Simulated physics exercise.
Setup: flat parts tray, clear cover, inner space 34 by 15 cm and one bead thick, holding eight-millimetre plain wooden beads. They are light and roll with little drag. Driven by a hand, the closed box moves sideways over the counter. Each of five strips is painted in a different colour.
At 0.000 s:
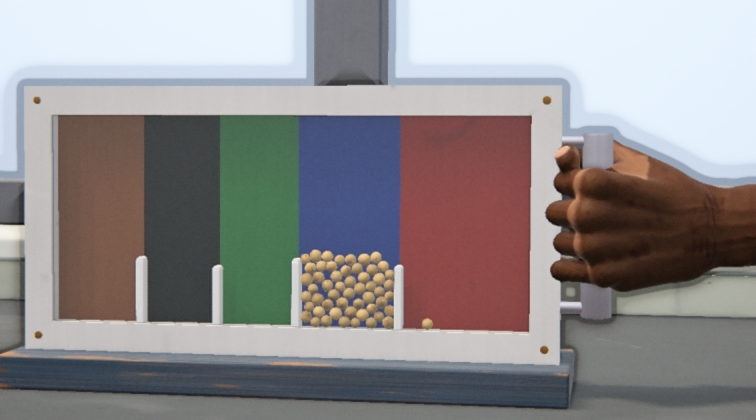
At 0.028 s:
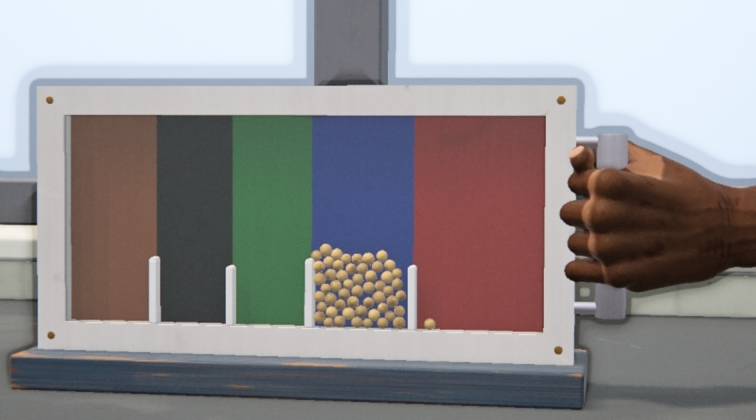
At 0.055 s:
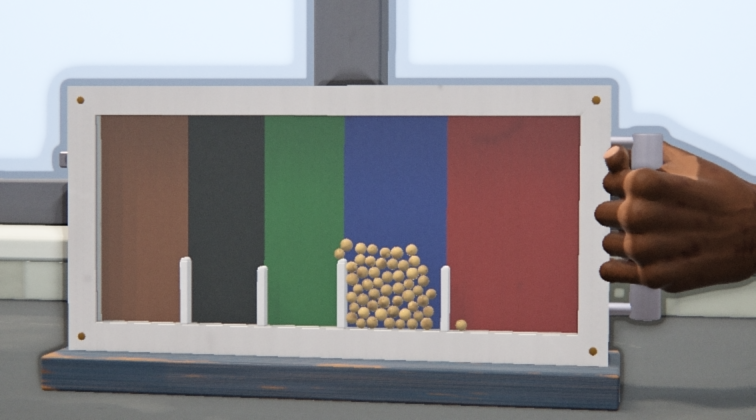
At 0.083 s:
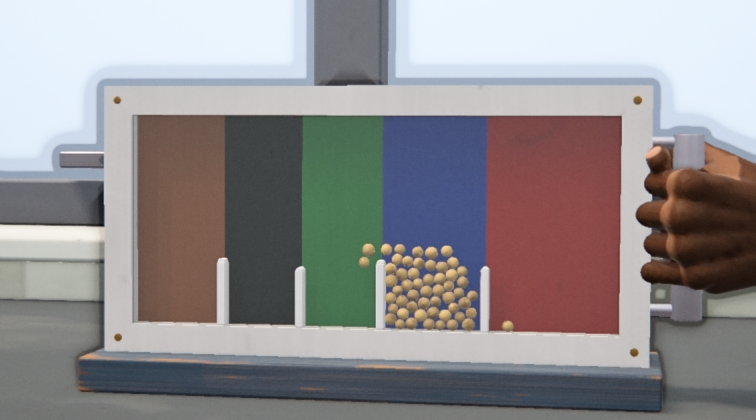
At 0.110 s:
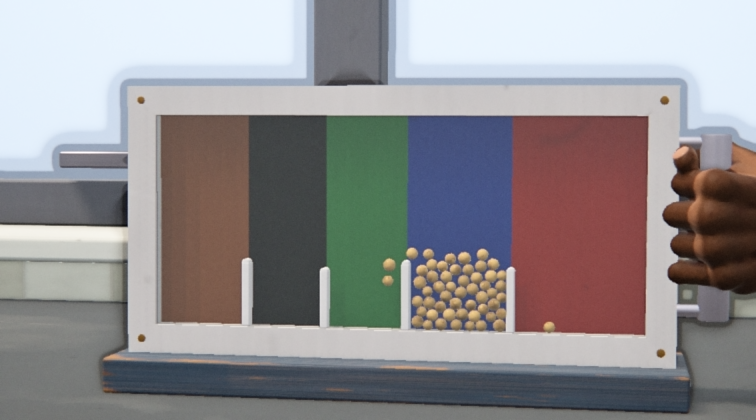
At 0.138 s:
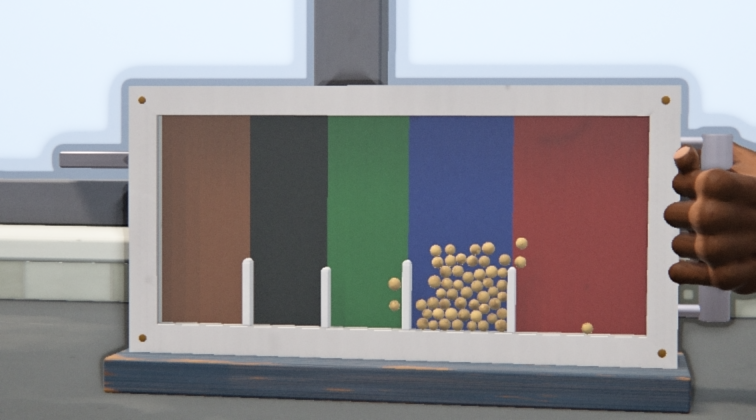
On a counter, a hand slid a clear-fronted box with coloured stripes to the right, and the wooden beads piled at the blue stripe shifted left, a couple dropping into green, then shifted back right.
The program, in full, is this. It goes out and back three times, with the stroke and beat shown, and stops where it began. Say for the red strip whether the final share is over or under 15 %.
Red: Over 15 %.
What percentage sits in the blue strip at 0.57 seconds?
I'd put it around 55 in a hundred.
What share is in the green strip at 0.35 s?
I'd guess near 5 in a hundred.
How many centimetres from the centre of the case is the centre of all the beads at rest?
It lies close to 5 centimetres right and 6 centimetres below.
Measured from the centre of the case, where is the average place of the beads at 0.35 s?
4 cm right, 5 cm below.
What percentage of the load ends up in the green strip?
It comes to around 10 per cent of the load.
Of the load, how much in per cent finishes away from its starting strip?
Roughly 45 per cent.
After 0.35 s, it is 7 cm to the right; red 20 %, blue 70 %, green 5 %.
After 0.57 s, it is 5 cm to the right; red 30 %, blue 55 %, green 15 %.
After 0.75 s, it is at its start; red 35 %, blue 50 %, green 10 %, black 5 %.
At rest by 1.3 s, it is at its start; red 35 %, blue 55 %, green 10 %, black 5 %, brown 0 %.
